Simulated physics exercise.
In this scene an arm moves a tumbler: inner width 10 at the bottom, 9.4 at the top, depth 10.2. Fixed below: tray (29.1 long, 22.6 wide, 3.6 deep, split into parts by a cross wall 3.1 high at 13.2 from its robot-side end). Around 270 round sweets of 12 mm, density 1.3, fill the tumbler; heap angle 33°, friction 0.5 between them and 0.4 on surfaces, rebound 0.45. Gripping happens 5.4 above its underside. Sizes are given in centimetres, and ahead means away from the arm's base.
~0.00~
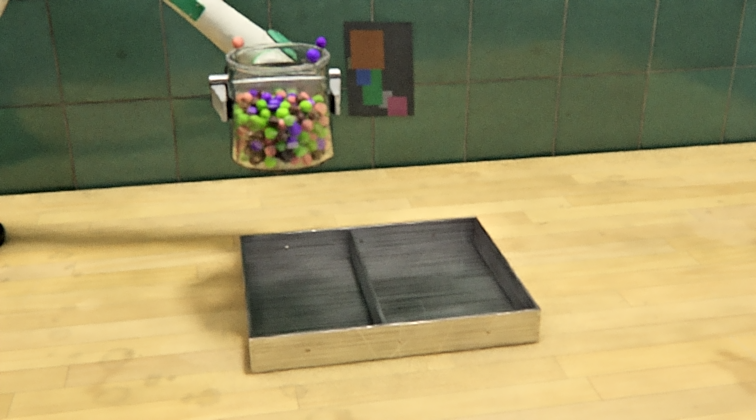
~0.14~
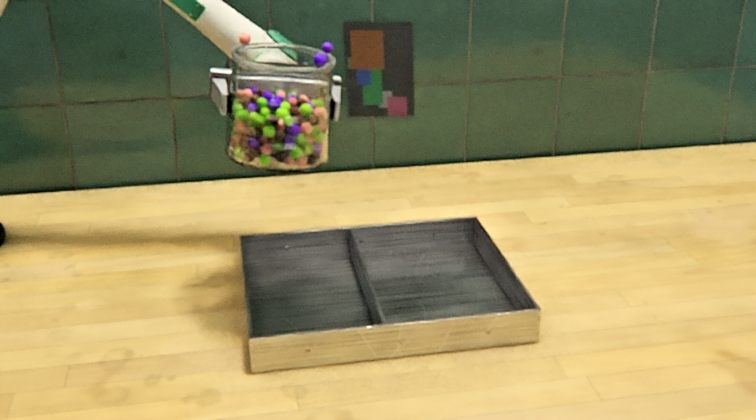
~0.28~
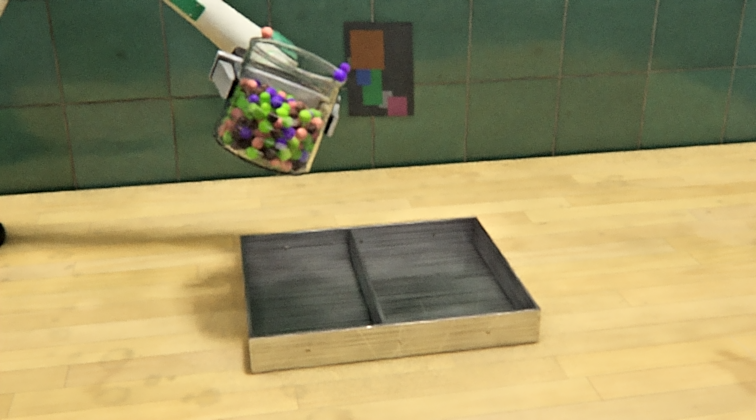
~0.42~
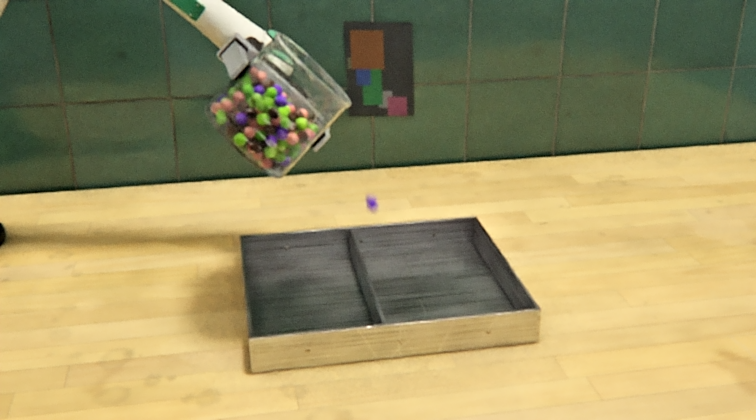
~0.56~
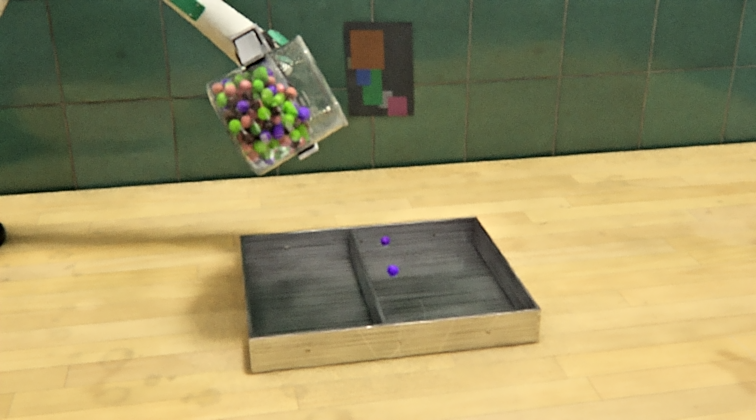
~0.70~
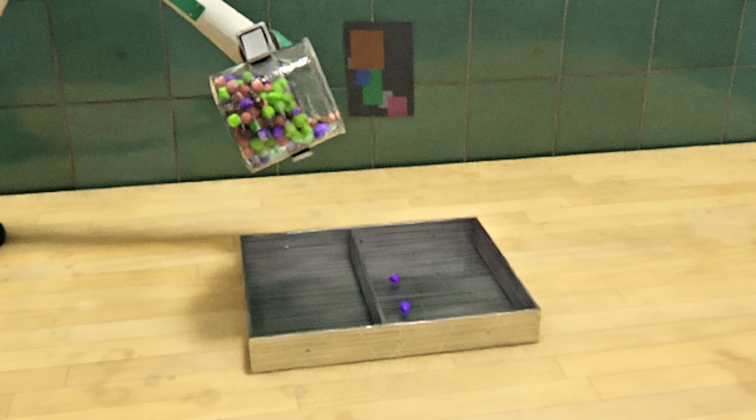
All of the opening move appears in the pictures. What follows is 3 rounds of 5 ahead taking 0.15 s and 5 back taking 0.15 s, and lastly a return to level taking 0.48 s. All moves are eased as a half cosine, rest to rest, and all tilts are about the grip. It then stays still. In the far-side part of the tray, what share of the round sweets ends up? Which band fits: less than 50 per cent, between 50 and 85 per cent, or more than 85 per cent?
It falls below 50 per cent.
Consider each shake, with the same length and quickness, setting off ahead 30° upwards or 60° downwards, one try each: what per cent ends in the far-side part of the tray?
You'd get about 35 per cent with the first setting and about 0 per cent with the second.
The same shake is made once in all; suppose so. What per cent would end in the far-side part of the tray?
In that case it would be roughly 10 per cent.
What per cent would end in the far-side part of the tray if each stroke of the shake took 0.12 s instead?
Around 40 percent.
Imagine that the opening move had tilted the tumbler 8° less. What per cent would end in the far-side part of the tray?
Estimate: Close to 10 per cent.
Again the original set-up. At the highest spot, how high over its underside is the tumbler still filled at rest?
I'd put it at close to 8.0 centimetres.
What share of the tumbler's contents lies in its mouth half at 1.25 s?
I'd guess about 50 percent of it.
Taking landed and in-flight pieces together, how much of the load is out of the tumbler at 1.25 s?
By then near 15 % is out.
After 1.25 s, tilted 70° forward, highest piece 25 above the table; 222 in the tumbler, 27 in the far-side part, 3 in the robot-side part, 15 in flight or on a rim.
After 1.80 s, tilted 43° forward, highest piece 25 above the table; 181 in the tumbler, 64 in the far-side part, 21 in the robot-side part, 1 in flight or on a rim.
After 2.28 s, level, highest piece 26 above the table; 181 in the tumbler, 65 in the far-side part, 21 in the robot-side part.
After 3.33 s, level, highest piece 26 above the table; 181 in the tumbler, 65 in the far-side part, 21 in the robot-side part.
In the end, 181 in the tumbler, 65 in the far-side part, 21 in the robot-side part. That is 24 % in the far-side part of the tray.
